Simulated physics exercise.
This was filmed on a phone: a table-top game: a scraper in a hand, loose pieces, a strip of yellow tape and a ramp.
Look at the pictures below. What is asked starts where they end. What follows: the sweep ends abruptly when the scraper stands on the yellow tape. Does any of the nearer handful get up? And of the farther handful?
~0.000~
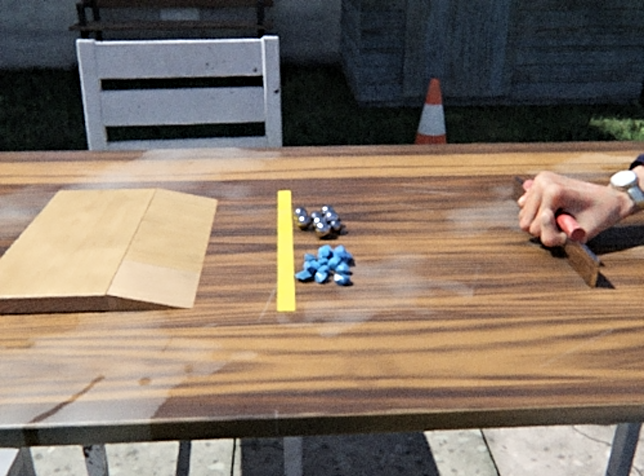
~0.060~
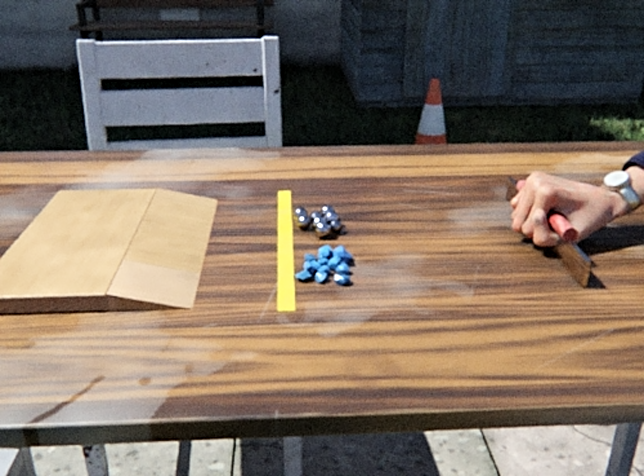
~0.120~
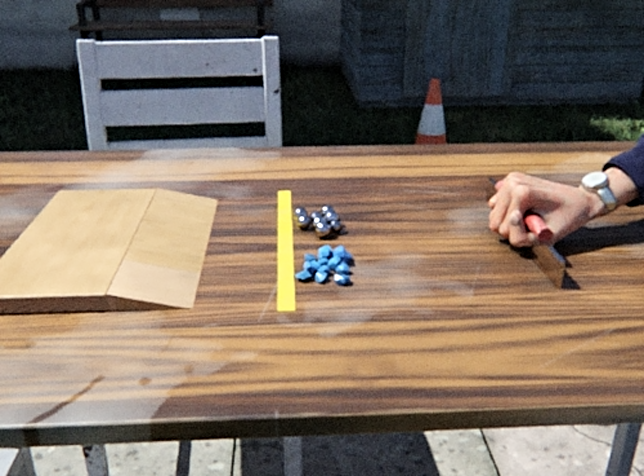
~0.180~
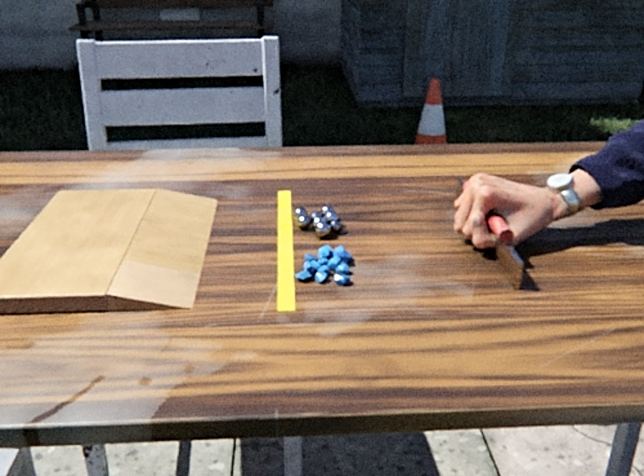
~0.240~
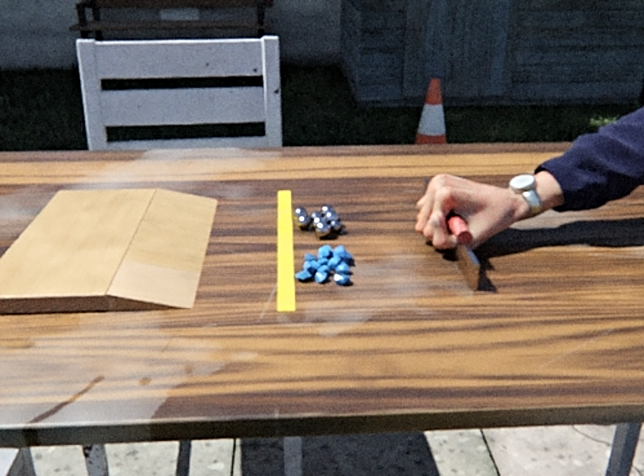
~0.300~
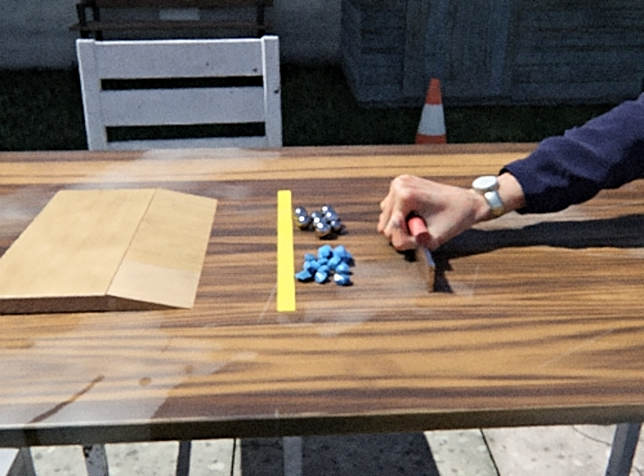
The nearer handful will fail to get any pieces up; the farther handful will succeed in part at least.
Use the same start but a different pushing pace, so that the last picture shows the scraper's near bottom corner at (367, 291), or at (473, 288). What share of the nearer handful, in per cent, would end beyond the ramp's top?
10 %, then 0 %.
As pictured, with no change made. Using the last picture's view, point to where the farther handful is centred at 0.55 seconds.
Around (235, 222).
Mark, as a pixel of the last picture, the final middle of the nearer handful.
Close to (216, 269) in pixels.
By 0.42 s, scraper still moving, near (331, 218); nearer handful every one short of the ramp; farther handful every one short of the ramp.
By 0.55 s, scraper stopped at the yellow tape; nearer handful every one short of the ramp; farther handful about a tenth on the ramp, the larger part short of the ramp.
By 0.83 s, scraper stopped at the yellow tape; nearer handful roughly a quarter on the ramp, the larger part short of the ramp; farther handful every one past the top.
When it is over (1.7 s), scraper stopped at the yellow tape; nearer handful not one past the top, roughly a quarter on the ramp, the larger part short of the ramp; farther handful every one past the top.
